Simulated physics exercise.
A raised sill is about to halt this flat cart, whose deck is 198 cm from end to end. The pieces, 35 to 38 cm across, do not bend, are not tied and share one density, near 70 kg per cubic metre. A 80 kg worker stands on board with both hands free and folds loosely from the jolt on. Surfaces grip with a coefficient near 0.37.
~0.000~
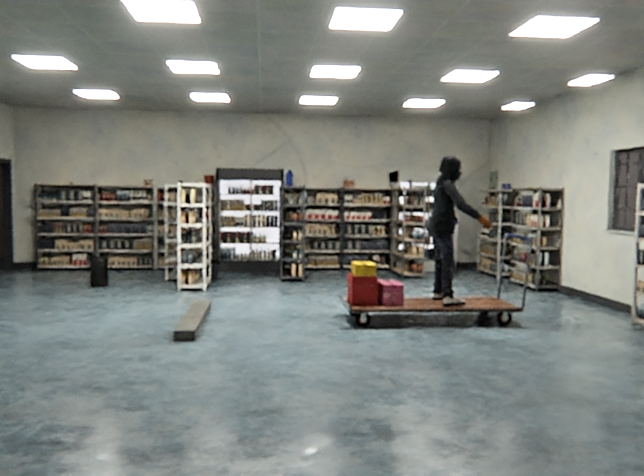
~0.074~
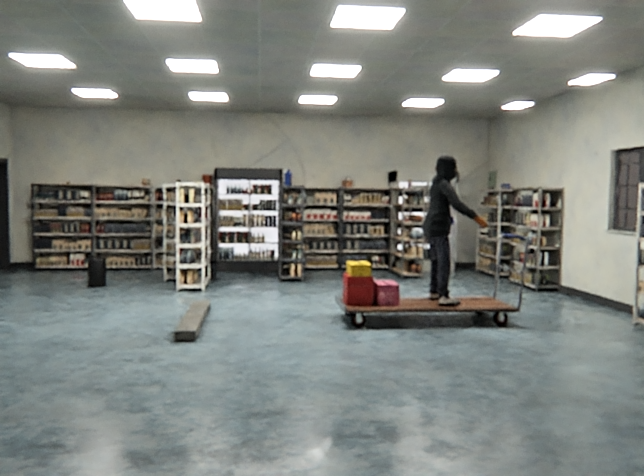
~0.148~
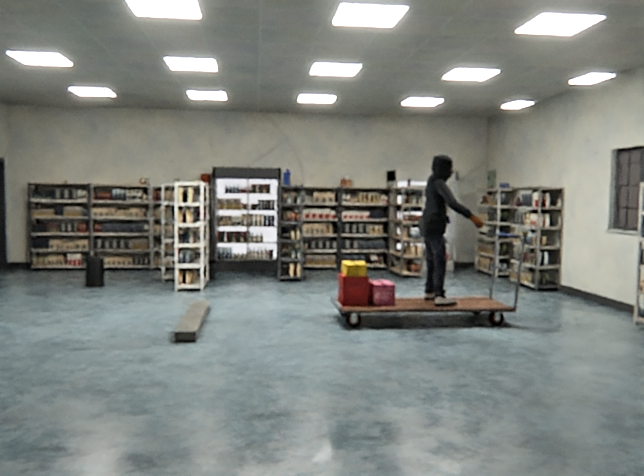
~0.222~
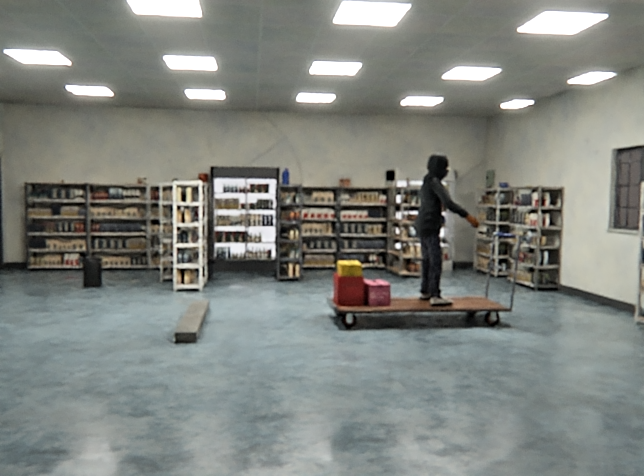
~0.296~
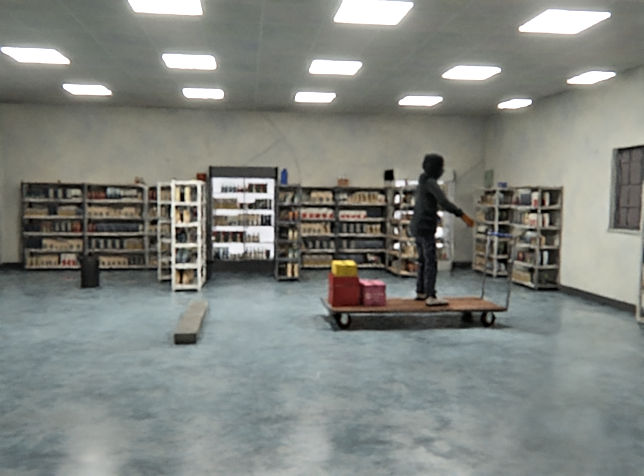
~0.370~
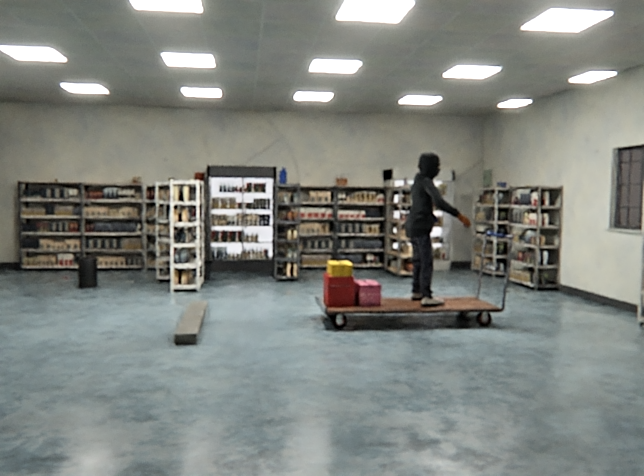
A person in dark clothes stands on a flat cart rolling slowly left with boxes.
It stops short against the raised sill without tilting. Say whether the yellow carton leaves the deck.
The yellow carton remains on the deck.
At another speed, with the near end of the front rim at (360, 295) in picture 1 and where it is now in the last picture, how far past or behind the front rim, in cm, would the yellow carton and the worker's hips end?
In that case yellow 50 past, hips 30 behind.
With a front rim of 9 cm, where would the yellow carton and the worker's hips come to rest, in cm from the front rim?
In that case yellow 10 behind, hips 50 behind.
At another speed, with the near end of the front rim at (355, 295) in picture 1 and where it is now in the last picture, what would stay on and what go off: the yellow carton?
In that case yellow off.
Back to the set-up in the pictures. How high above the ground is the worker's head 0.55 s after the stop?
Roughly 80 cm above it.
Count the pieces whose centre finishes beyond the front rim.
0 in all.
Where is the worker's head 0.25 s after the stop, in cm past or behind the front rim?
About 110 cm behind the rim.
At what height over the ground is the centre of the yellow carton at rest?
Roughly 60 cm above it.
Impact comes at 1.98 s.
After 2.23 s the yellow carton is 10 cm behind the rim, tilted 0°, near (204, 269) in the last picture's view.
After 2.53 s the yellow carton is 10 cm behind the rim, tilted 0°, near (204, 269) in the last picture's view.
After 2.98 s the yellow carton is 10 cm behind the rim, tilted 0°, near (204, 269) in the last picture's view.
At rest, 3.7 s, nothing is past the rim; behind it, yellow carton, red toolbox, pink parcel and the worker's hips.
